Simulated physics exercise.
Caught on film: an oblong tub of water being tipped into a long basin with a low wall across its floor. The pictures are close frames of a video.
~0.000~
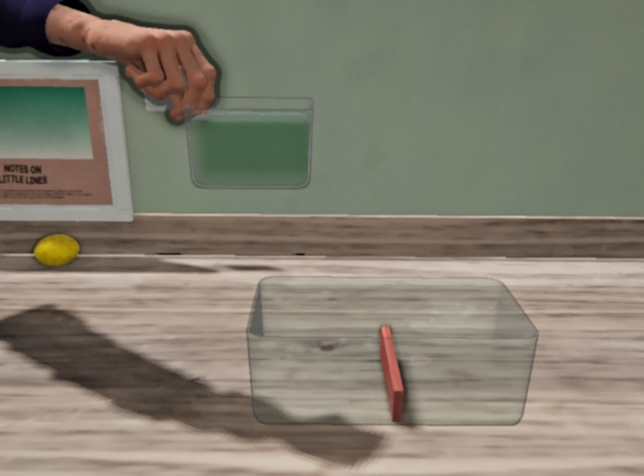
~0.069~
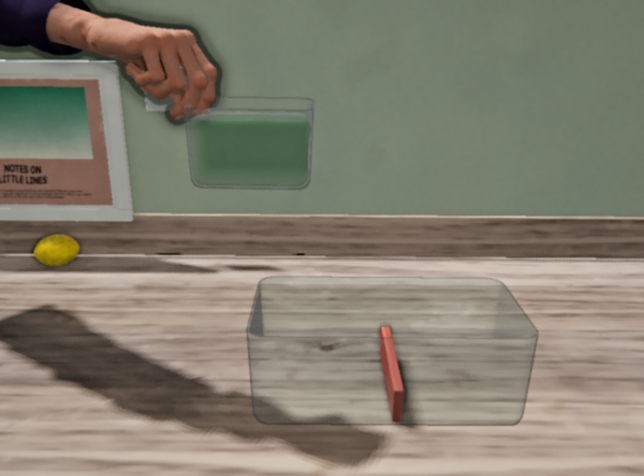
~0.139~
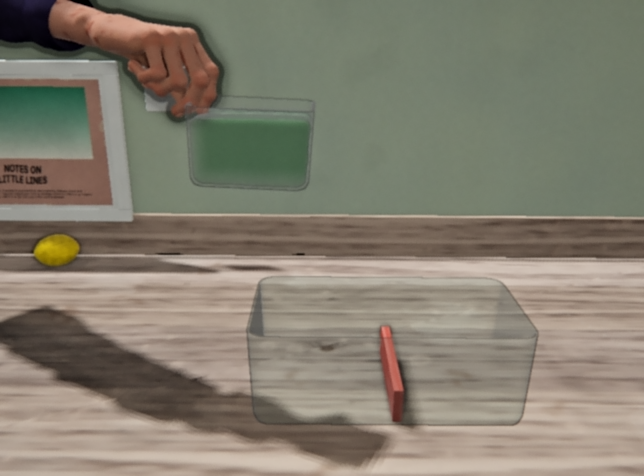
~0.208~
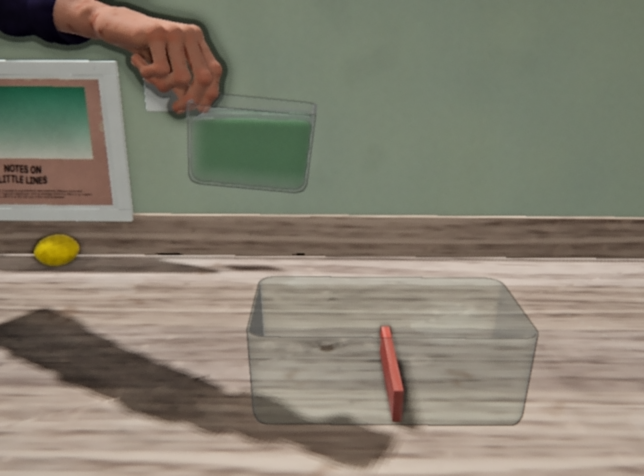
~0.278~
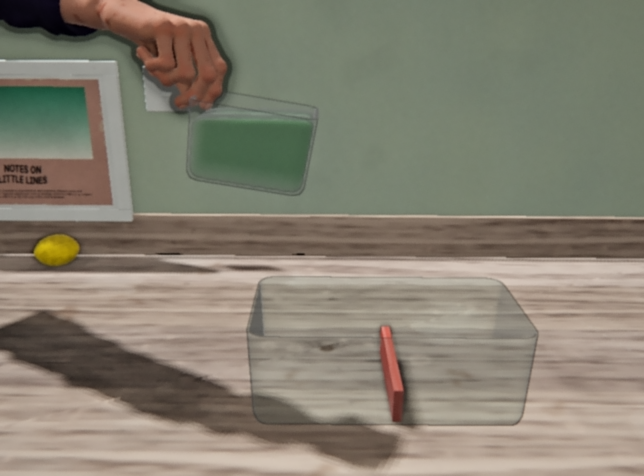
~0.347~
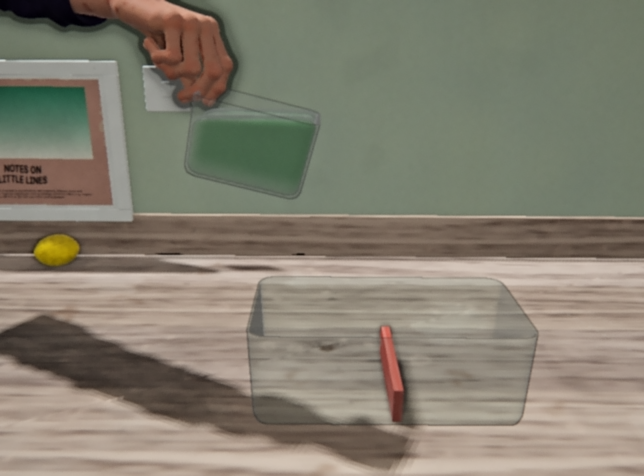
At the start, a hand holds a clear tub of green liquid level above a long, clear basin with a low red wall across its floor. The hand then tilts the tub slightly, its right side dipping, and the liquid shifts toward the lower right edge while the basin stays still.
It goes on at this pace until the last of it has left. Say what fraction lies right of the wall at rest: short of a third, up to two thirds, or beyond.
In the end between a third and two thirds is right of the wall.
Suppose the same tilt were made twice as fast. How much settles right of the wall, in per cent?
Near 45 %.
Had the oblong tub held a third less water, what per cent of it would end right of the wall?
Some 20 per cent.
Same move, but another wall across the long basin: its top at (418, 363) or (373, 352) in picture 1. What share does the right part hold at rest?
In turn 15 and 70 in a hundred.
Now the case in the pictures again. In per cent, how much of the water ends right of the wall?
Some 50 per cent.
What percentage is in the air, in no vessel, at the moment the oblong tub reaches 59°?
About 30 per cent.
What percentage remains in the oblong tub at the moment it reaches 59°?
About 60 per cent.
A moment on, the oblong tub is tipped part way and 60 per cent is still to pour, 7 is left of the wall and 4 right of it.
Next, the oblong tub is tipped on its side and 18 per cent is still to pour, 18 is left of the wall and 50 right of it.
Then the oblong tub is tipped on its side and 3 per cent is still to pour, 40 is left of the wall and 52 right of it.
Later the oblong tub is tipped on its side and 0 per cent is still to pour, 45 is left of the wall and 52 right of it.
Finally, 46 per cent lies left of the wall, 52 right of it and 1 outside.
